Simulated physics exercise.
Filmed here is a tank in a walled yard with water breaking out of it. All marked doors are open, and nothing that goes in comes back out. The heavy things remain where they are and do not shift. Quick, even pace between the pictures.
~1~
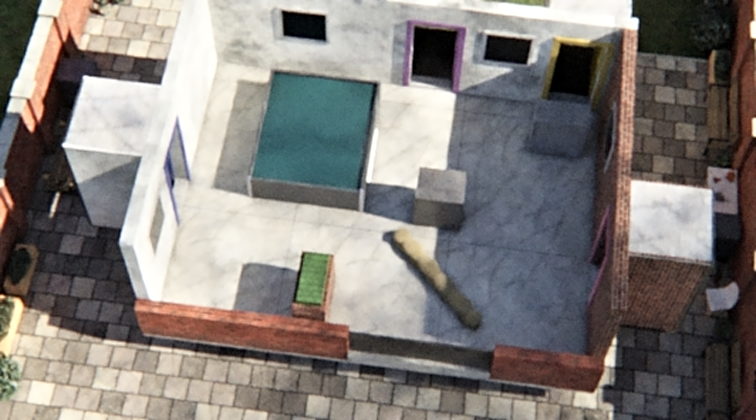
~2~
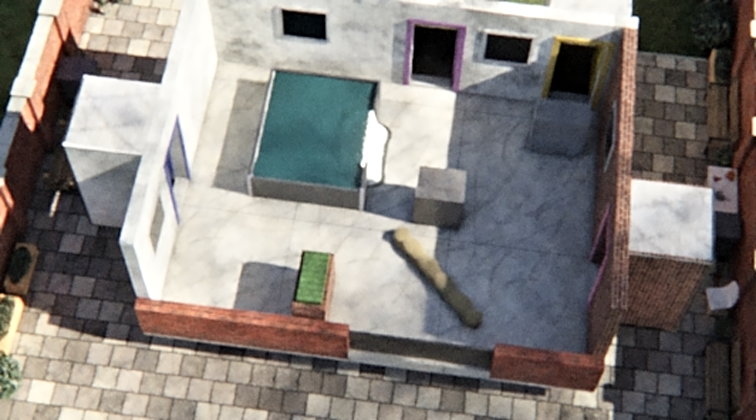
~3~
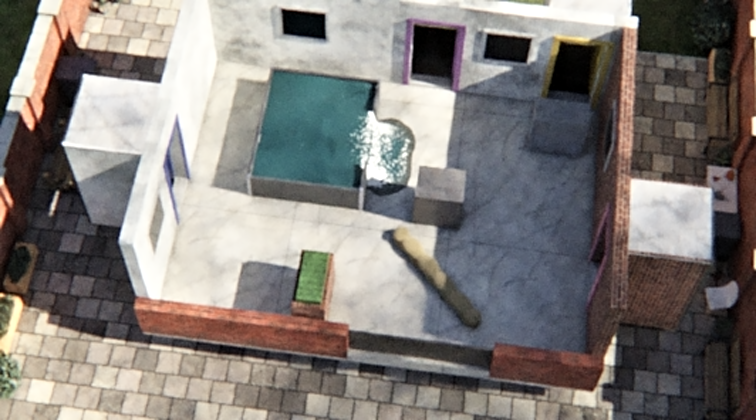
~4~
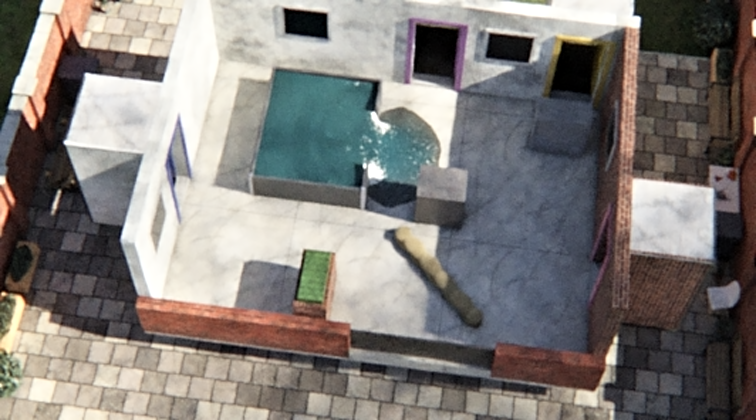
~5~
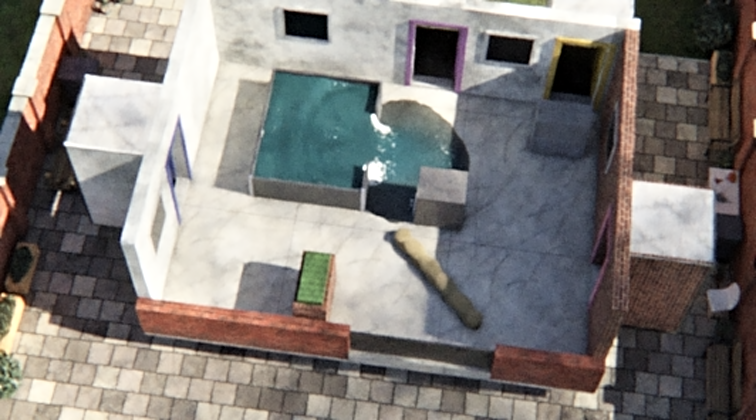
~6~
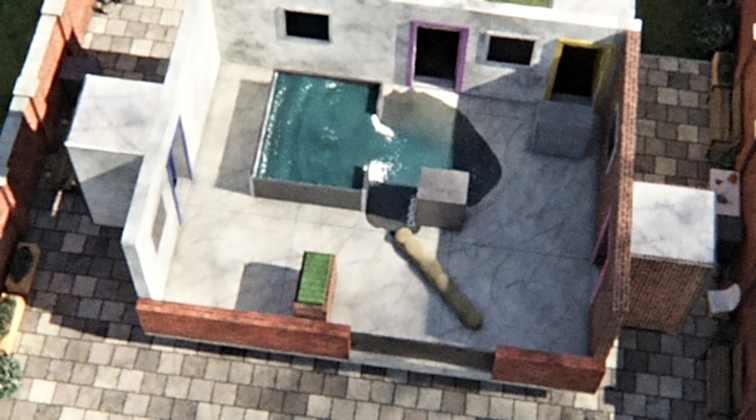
In a walled yard, water breaks from a tank's right side and spreads across the floor.
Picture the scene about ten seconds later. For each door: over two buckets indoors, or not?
Result: The yellow door tops two buckets; the blue door never tops two buckets; the purple door never tops two buckets; the pink door tops two buckets.
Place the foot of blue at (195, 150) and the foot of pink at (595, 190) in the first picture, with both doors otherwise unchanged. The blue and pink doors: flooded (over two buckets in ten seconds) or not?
Note - blue door undershoots, pink door overshoots.
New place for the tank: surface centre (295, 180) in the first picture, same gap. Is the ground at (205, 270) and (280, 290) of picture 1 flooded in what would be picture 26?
Points in order: Bare; bare.
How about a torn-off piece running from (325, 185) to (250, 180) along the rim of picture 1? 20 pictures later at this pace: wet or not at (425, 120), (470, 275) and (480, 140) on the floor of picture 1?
One by one: Unsoaked; unsoaked; unsoaked.
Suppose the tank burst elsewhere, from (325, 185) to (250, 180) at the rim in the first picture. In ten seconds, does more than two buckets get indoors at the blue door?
Well, the blue door crosses the line here.
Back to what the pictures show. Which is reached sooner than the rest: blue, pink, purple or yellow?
It's the door marked purple.
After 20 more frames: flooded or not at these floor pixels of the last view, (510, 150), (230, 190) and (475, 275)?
Result, in the order given: Wetted / not wetted / wetted.
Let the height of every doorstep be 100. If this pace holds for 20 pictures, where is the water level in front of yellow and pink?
Around 270 in a hundred for the first and 200 in a hundred for the second.
A moment on, water covers 25 % of the floor; the yellow door not reached, the blue door not reached, the purple door wet at the sill, nothing in, the pink door not reached.
Next, water covers 35 % of the floor; the yellow door under two buckets in, the blue door not reached, the purple door wet at the sill, nothing in, the pink door wet at the sill, nothing in.
Then, water covers 45 % of the floor; the yellow door over two buckets in, the blue door not reached, the purple door wet at the sill, nothing in, the pink door under two buckets in.
Later, water covers 60 % of the floor; the yellow door far over two buckets in, the blue door not reached, the purple door wet at the sill, nothing in, the pink door over two buckets in.
In the end, water covers 80 % of the floor; the yellow door far over two buckets in, the blue door not reached, the purple door under two buckets in, the pink door far over two buckets in.
